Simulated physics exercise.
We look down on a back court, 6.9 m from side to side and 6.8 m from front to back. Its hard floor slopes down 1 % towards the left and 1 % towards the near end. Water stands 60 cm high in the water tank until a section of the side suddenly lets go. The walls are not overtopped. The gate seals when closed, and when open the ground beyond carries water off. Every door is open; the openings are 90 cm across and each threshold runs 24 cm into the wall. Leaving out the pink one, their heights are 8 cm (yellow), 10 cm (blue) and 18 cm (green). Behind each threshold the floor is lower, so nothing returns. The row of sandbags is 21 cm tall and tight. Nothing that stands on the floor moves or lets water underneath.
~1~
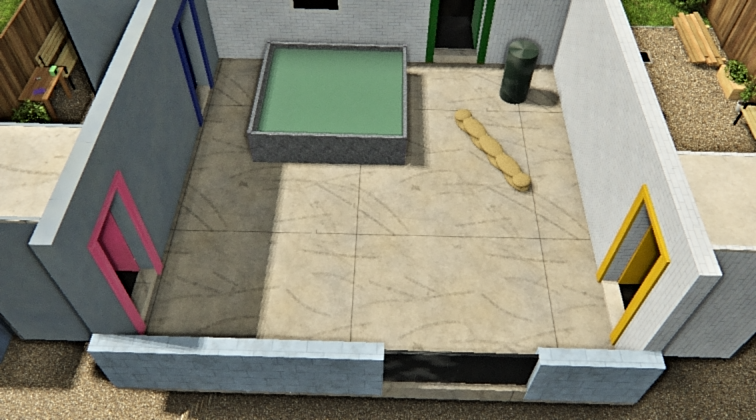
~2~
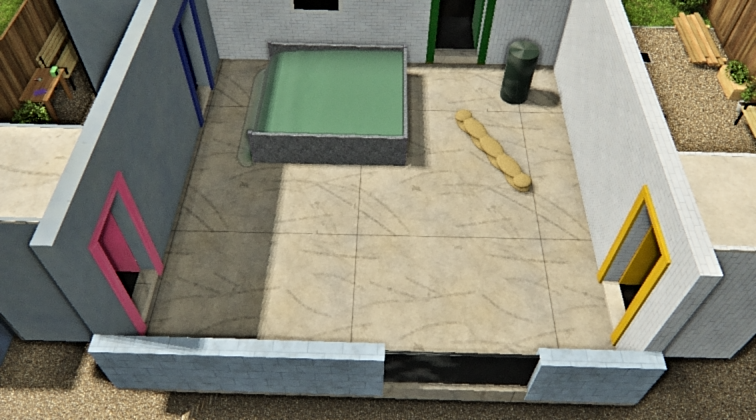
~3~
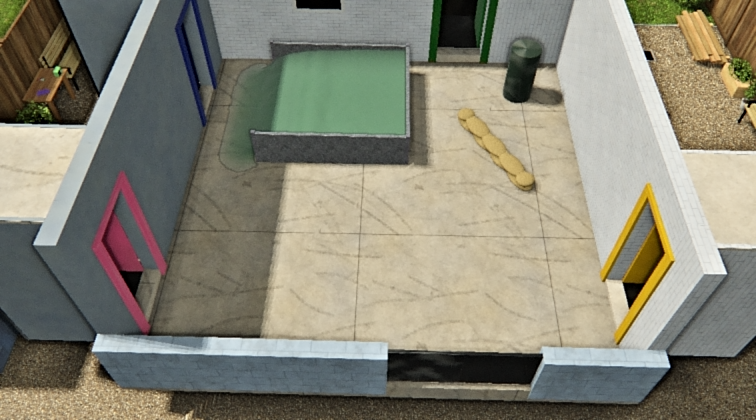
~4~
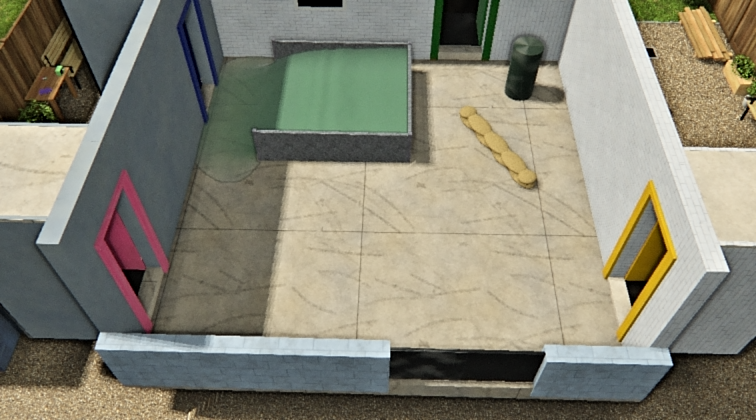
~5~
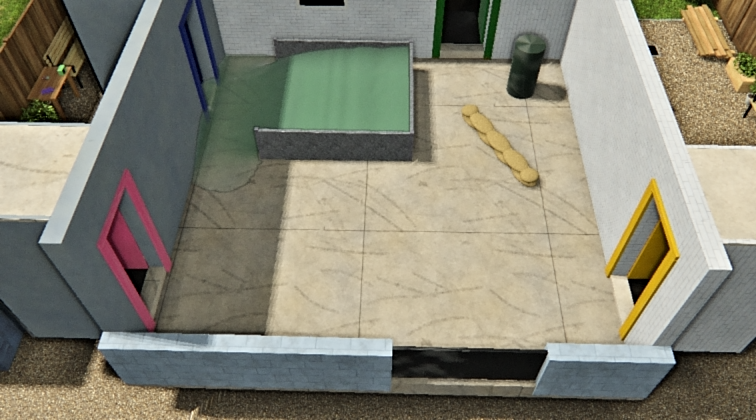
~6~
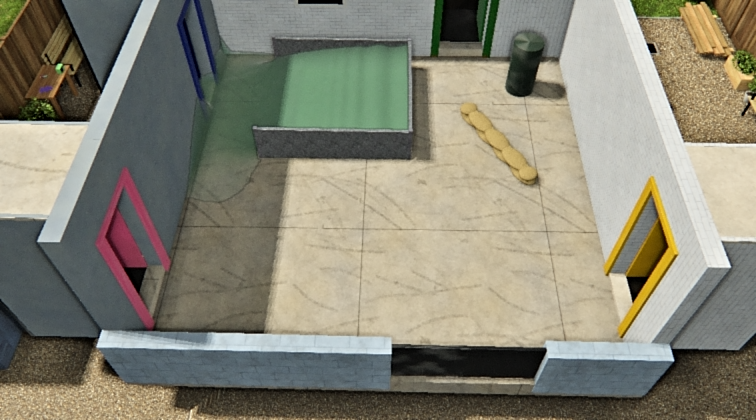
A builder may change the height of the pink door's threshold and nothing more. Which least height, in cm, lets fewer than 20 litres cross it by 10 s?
About 12 cm.
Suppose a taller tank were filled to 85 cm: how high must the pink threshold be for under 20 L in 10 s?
About 17 cm.
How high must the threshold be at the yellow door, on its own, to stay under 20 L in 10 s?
About 8.5 cm at yellow.
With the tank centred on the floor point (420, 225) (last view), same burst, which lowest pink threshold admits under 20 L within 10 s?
Then roughly 32 cm.
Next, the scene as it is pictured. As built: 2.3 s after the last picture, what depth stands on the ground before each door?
Depths in cm: Yellow 0, blue 35, pink 7, green 5.
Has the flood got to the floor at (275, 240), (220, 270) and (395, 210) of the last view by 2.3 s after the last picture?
In turn: Flooded, under water, not reached.
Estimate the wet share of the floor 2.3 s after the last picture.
Near 35 per cent is wet.
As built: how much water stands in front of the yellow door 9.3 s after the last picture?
Roughly 9.0 cm deep.
Then, 0.7 s after the last picture water covers 15 % of the floor, deepest (48 cm) near (227, 81); it has not reached the pink door.
Then, 2.3 s after the last picture water covers 35 % of the floor, deepest (36 cm) near (222, 64); 7 cm at the pink door, 0 litres in over its 16 cm threshold.
Then, 9.3 s after the last picture water covers 95 % of the floor, deepest (15 cm) near (142, 360); 12 cm at the pink door, 5 litres in over its 16 cm threshold.
At the pink door as built, the water peaked near 14 cm, 6.9 s after the last picture.
Run again over the same 10 s with other heights there, 33 litres in over 10.5 cm, 9 litres over 14.5 cm. The limit of 20 litres is kept from about 12 cm up.
